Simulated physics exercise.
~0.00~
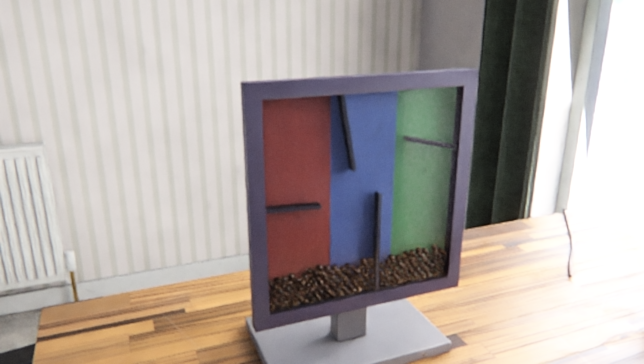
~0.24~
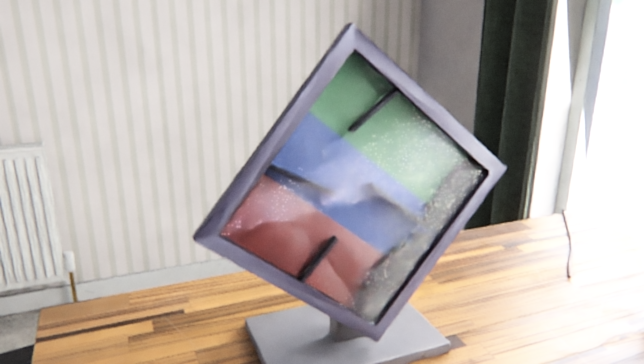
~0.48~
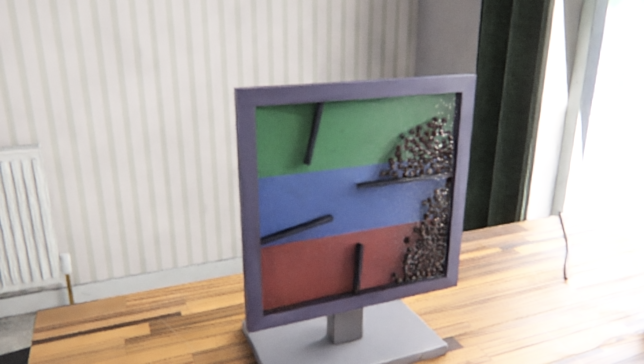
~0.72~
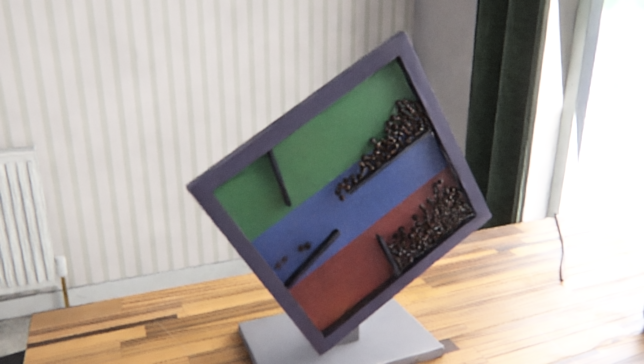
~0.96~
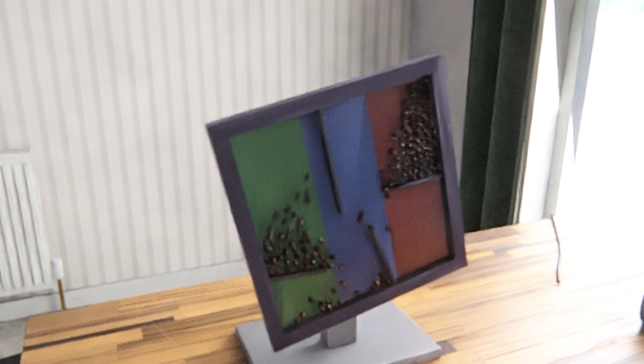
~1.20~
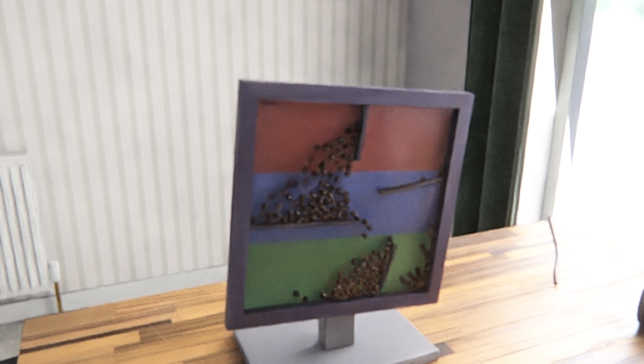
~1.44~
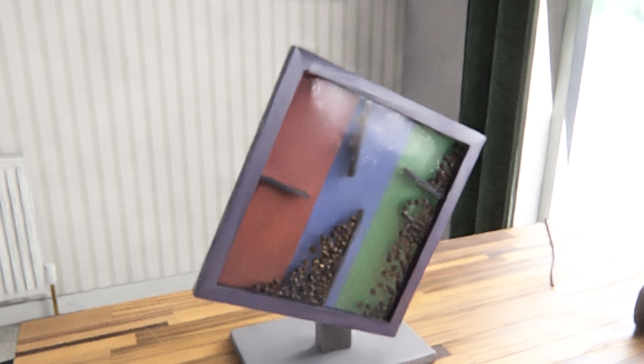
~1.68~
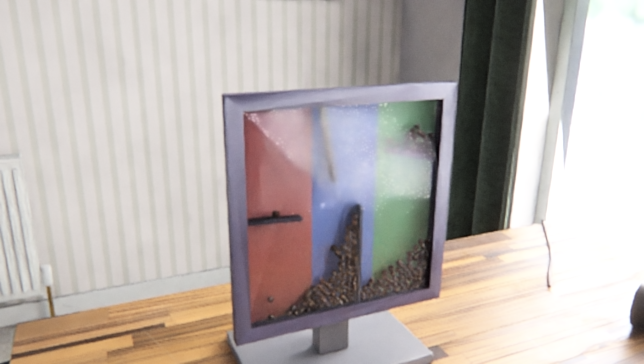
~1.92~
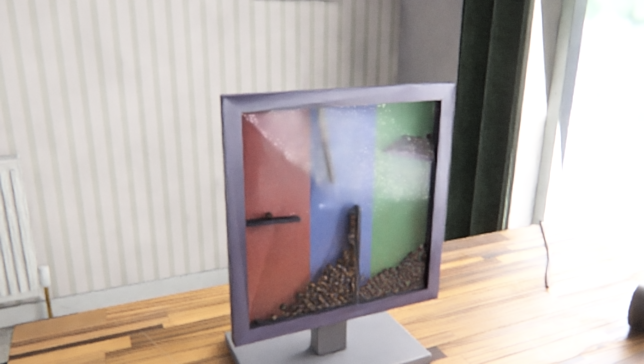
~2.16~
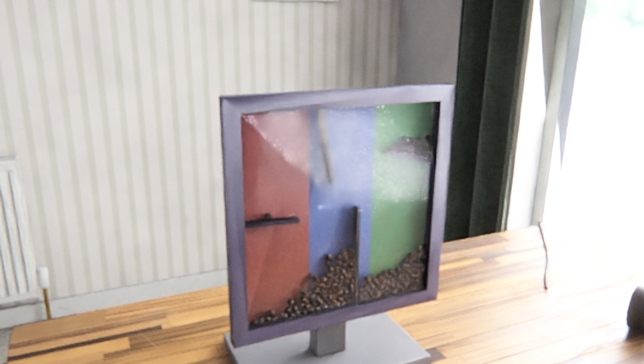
A framed panel with red, blue and green strips turned anticlockwise on its stand, paused on its side, then rolled on until upright again, its small dark pellets tumbling past the bars and settling along the bottom, mostly under blue and green.
